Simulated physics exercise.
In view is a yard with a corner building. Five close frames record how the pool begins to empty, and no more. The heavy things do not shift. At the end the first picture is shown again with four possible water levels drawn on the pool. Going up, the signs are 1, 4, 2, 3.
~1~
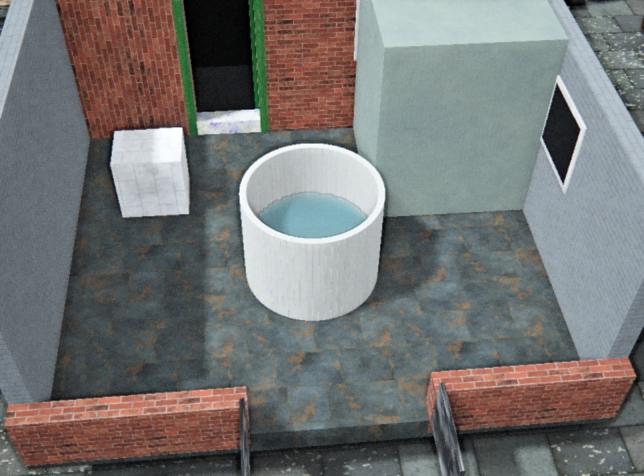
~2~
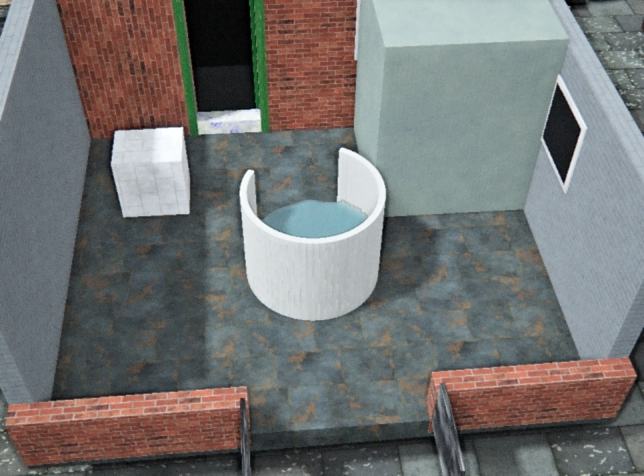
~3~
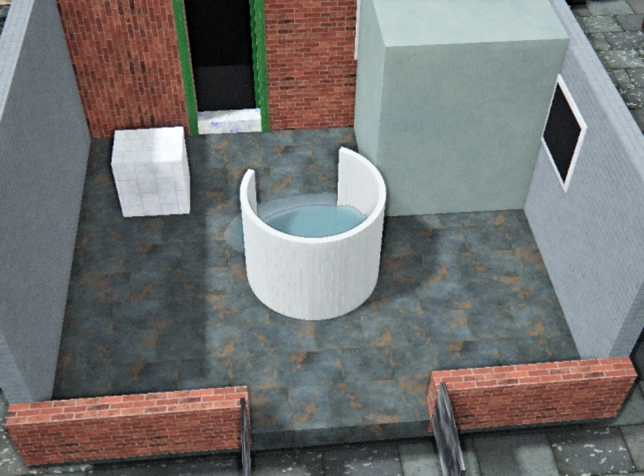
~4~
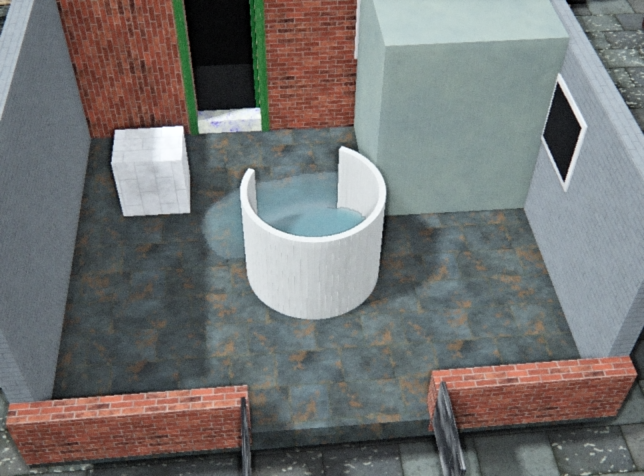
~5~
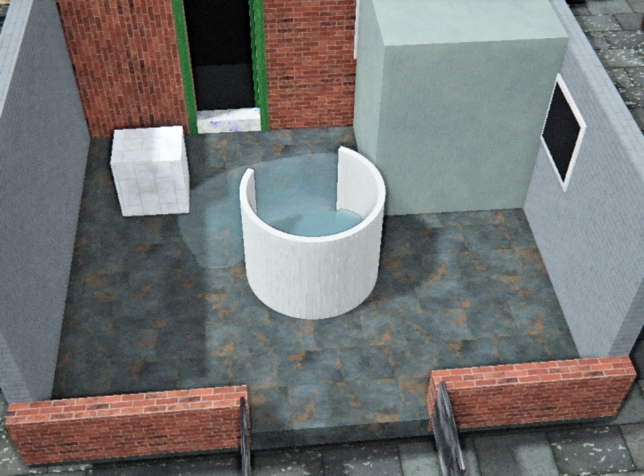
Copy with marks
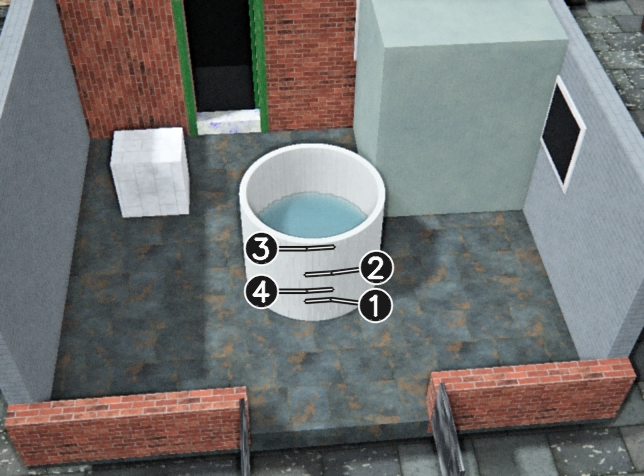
In a walled yard with a pale corner building and a green doorway, the back of a round white pool vanished, and water spilled out behind it, spreading leftward across the dark floor.
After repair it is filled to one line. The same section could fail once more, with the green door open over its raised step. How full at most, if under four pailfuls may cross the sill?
Use line 4.
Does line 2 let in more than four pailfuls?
Yes, that goes wrong.
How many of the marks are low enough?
Two.
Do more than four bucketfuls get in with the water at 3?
Yes.
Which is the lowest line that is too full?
Line 2.
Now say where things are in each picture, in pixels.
Water in the pool at rest, its middle at (312, 234); foot of the green doorway at (230, 133); open gate at (340, 377).
Water covers 2 % of the ground, its front hidden from here.
Water covers 4 % of the ground, its front hidden from here.
Water covers 9 % of the ground and shows as far out as (215, 233).
Water covers 15 % of the ground and shows as far out as (191, 224).
On the marked copy, 1 at (318, 300); 2 at (319, 273); 3 at (319, 247); 4 at (319, 290); from the bottom up 1, 4, 2, 3.
With 1, nothing gets over.
With 2, about 8 bucketfuls get in.
With 3, dozens of bucketfuls pour in.
With 4, a splash gets over, under a bucket.
